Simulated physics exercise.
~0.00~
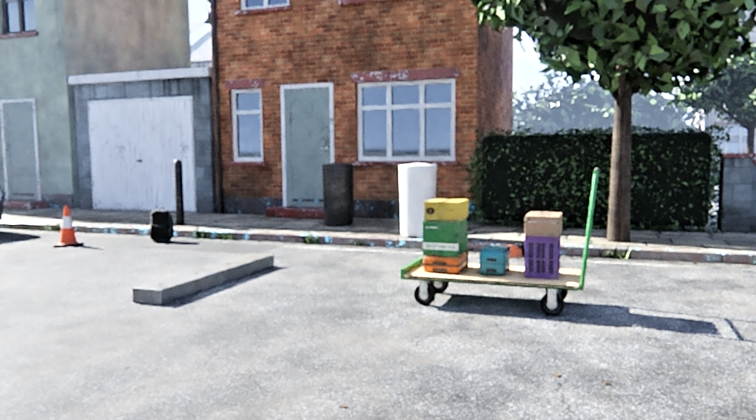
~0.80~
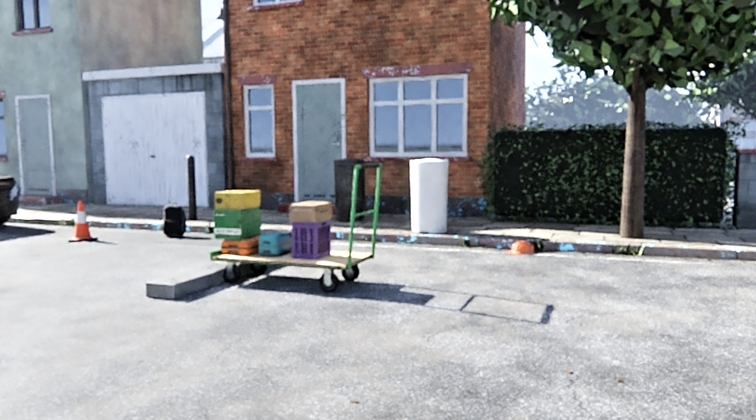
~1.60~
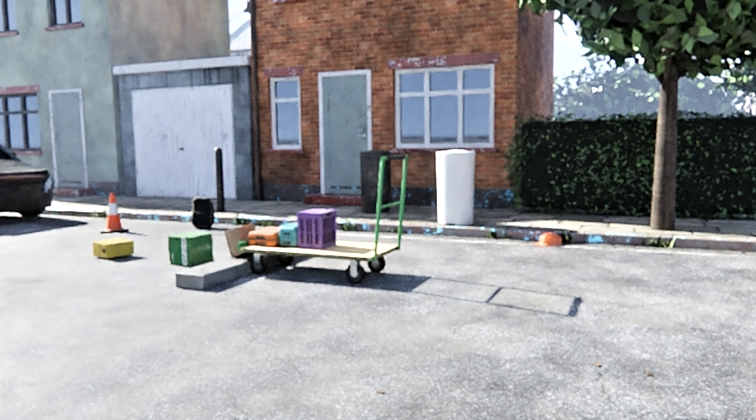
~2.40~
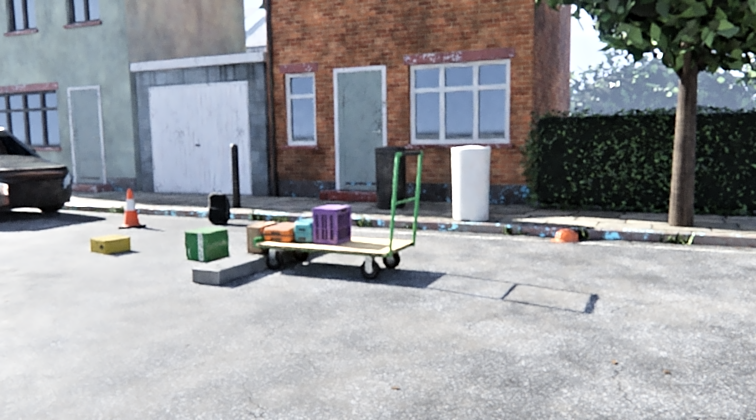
The clip shows a flat cart loaded with boxes rolling left across a street and stopping at a low kerb, where yellow, green and brown boxes come off beyond its front edge, while the purple crate and the teal and orange cases remain on the deck.
